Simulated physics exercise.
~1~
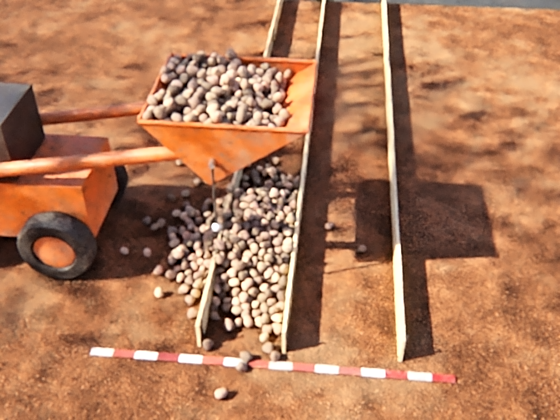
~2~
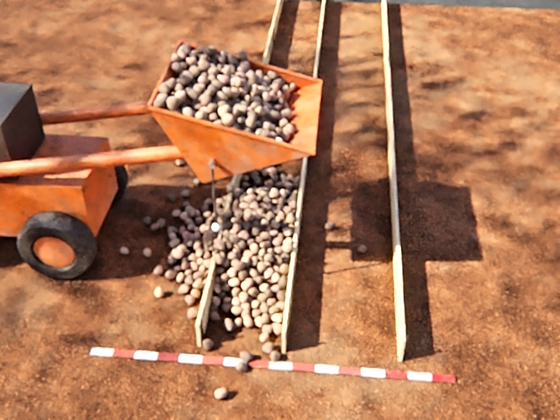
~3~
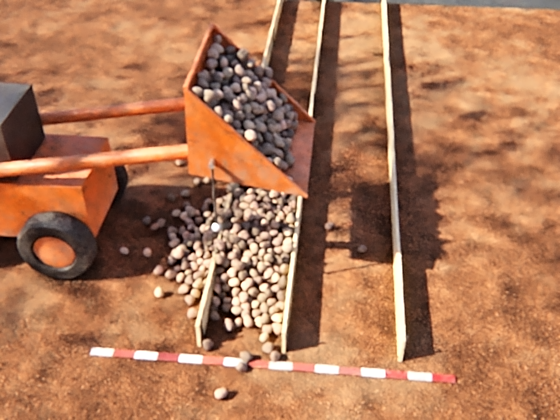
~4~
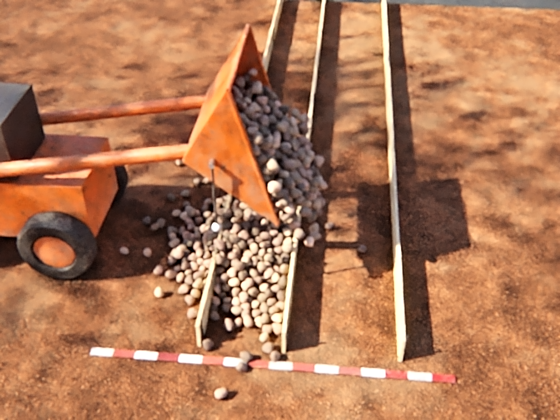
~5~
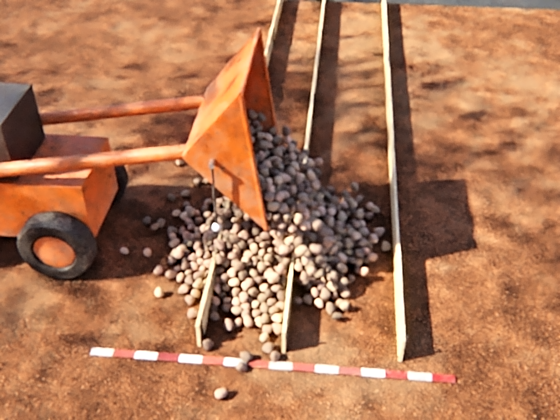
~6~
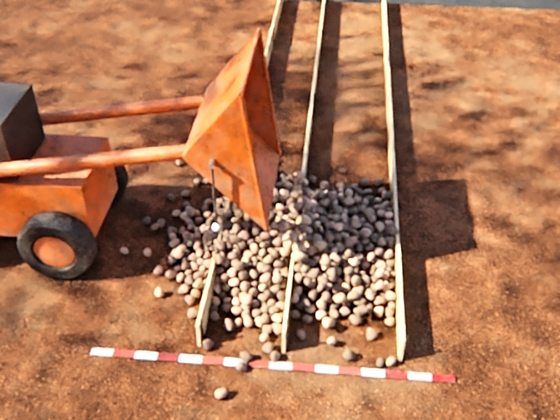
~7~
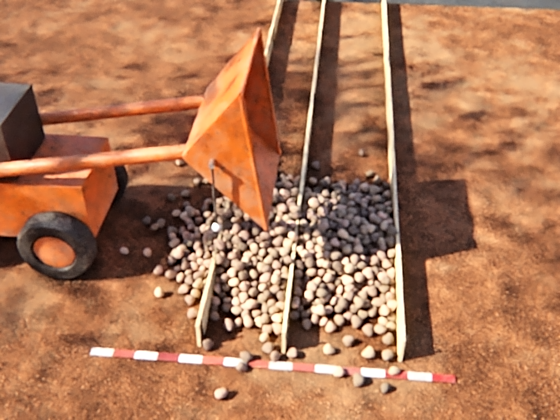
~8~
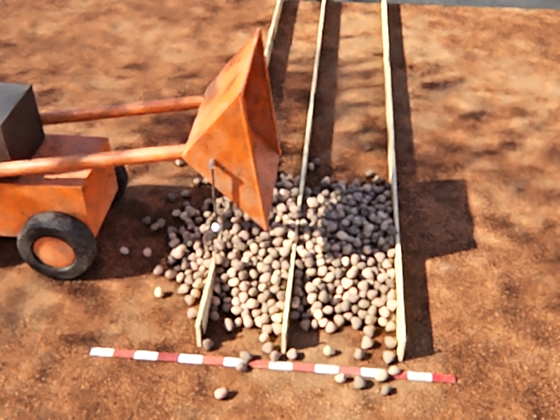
An orange loader's bucket tipped steadily to the right and poured its load of rounded stones beside an earlier heap, filling much of the space between two planks before the empty bucket stayed tilted and the last few stones settled near the striped pole.
